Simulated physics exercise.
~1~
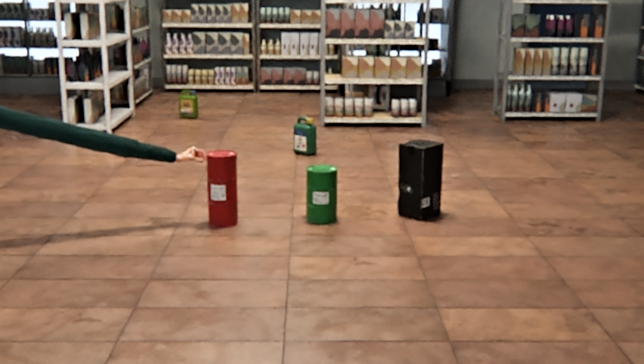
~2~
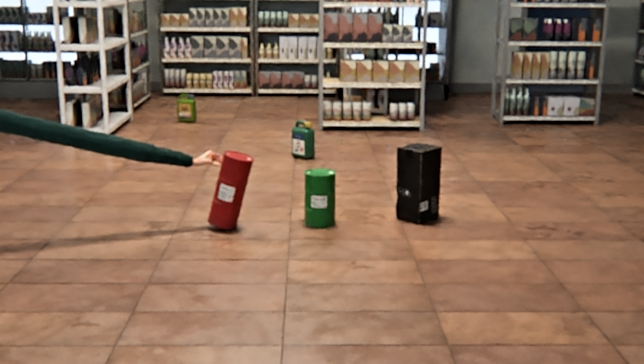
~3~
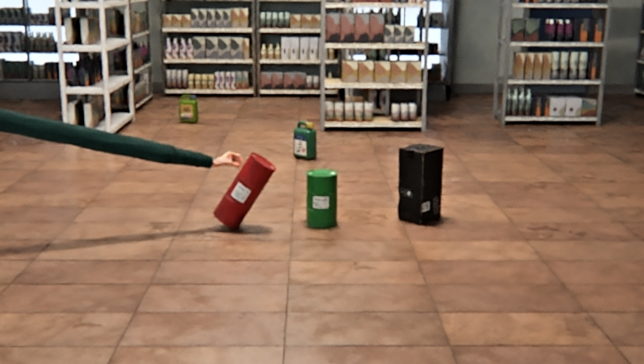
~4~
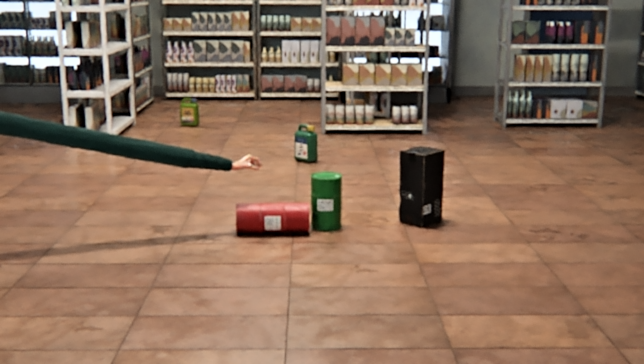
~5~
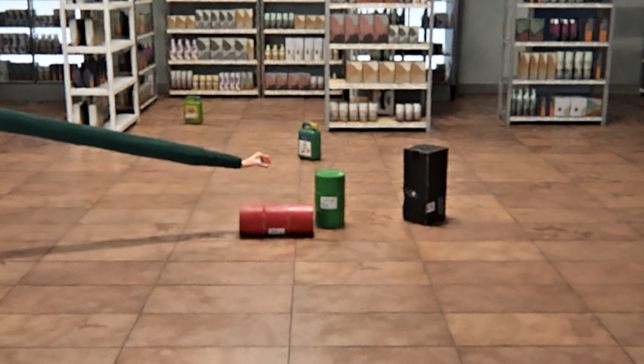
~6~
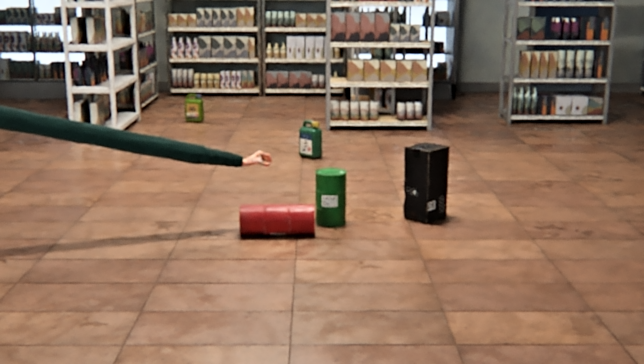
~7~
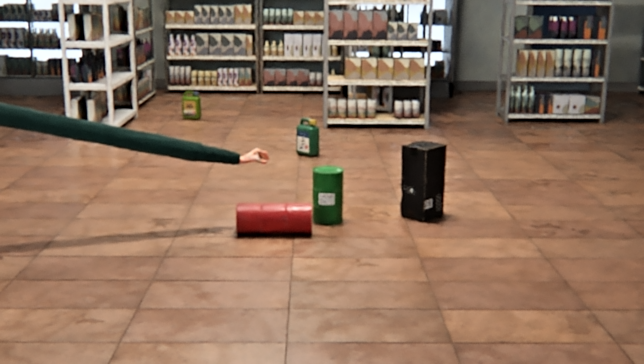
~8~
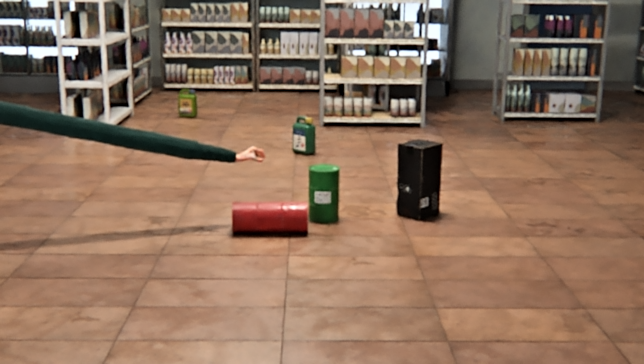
Hand in a long green sleeve pushing a red canister rightward until it tips onto its side beside an upright green canister.
